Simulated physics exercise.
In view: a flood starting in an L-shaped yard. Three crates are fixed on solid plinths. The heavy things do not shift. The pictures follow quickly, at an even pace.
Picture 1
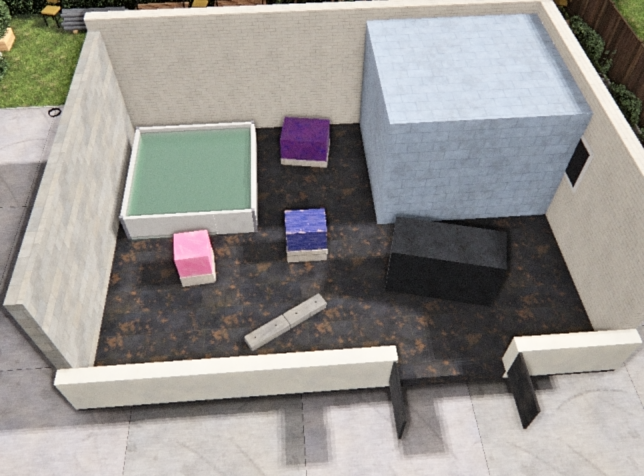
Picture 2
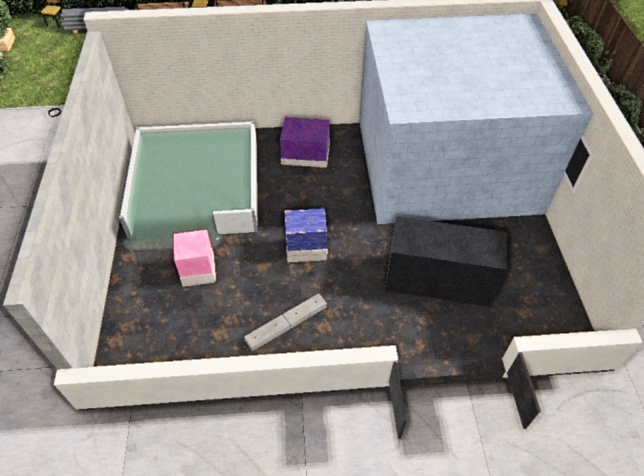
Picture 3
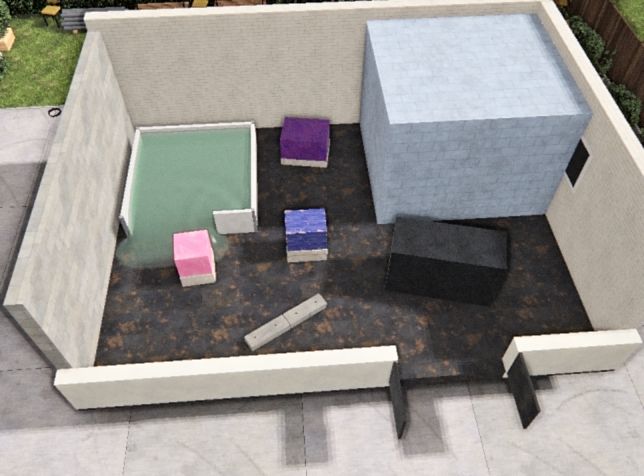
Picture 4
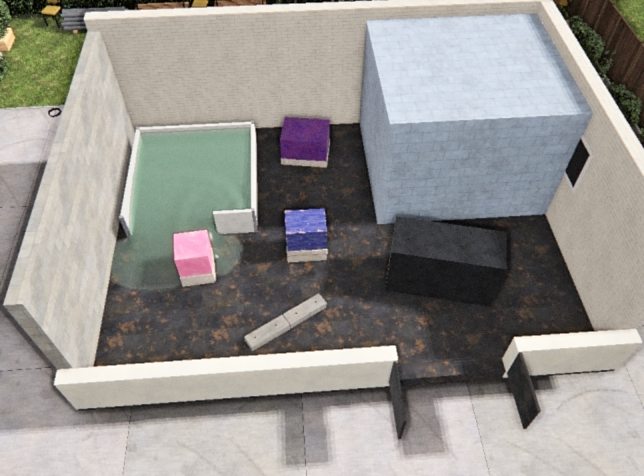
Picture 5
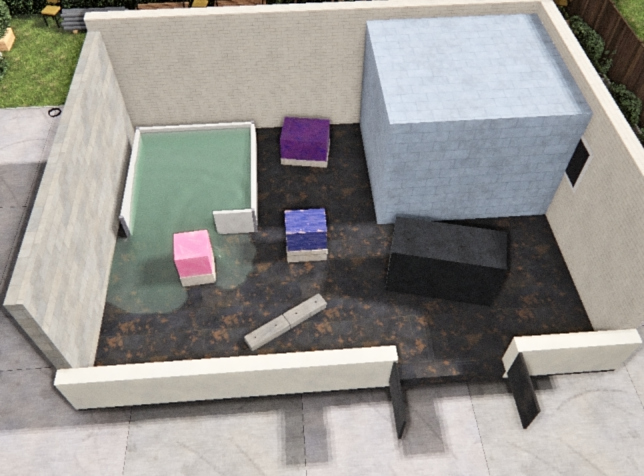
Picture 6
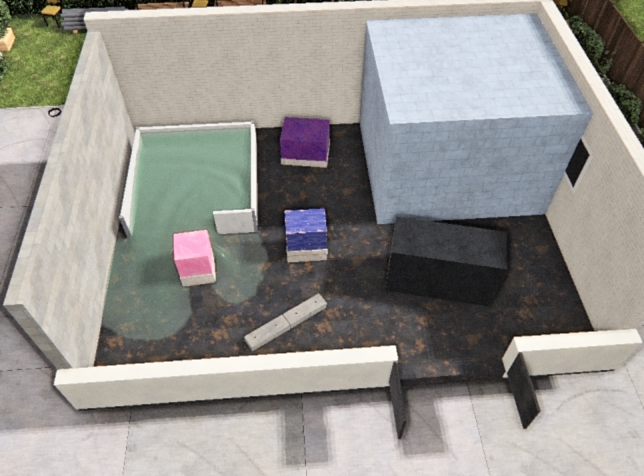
Green water sits still in a walled tank at the left of a yard, then pours out through a gap in the tank's front wall. It spreads across the dark floor toward the viewer, surrounding the pink-topped block, and reaches farther forward in rounded lobes beyond it.
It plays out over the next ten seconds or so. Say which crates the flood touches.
In the end: The blue crate stays dry; the pink crate gets wet; the purple crate stays dry.
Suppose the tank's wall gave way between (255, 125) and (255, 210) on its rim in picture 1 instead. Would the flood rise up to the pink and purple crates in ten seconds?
One by one: The pink one remains dry, the purple one is topped.
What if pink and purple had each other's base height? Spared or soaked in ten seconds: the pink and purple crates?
One by one: Pink crate is wetted, purple crate is safe.
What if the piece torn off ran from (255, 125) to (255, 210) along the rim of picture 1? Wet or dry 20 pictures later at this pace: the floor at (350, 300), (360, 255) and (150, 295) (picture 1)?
In turn: Covered, flooded, clear.
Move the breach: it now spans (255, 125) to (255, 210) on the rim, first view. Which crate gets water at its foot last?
That is the one in pink.
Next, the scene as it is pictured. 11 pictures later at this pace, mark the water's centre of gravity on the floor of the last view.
Roughly at (183, 238).
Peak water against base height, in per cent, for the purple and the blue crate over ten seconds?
In turn 70 and 60 per cent.
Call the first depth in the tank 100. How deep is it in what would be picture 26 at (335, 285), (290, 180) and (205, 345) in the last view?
In that order: 10, 0 and 30 per cent.
A moment on, water covers 25 % of the floor; the blue crate water round its plinth, the pink crate water round its plinth, the purple crate not reached.
Next, water covers 35 % of the floor; the blue crate water round its plinth, the pink crate water round its plinth, the purple crate not reached.
Then, water covers 55 % of the floor; the blue crate water round its plinth, the pink crate water round its plinth, the purple crate water round its plinth.
Later, water covers 90 % of the floor; the blue crate water round its plinth, the pink crate water round its plinth, the purple crate water round its plinth.
In the end, water covers 100 % of the floor; the blue crate stayed above the water, the pink crate was topped, the purple crate stayed above the water.
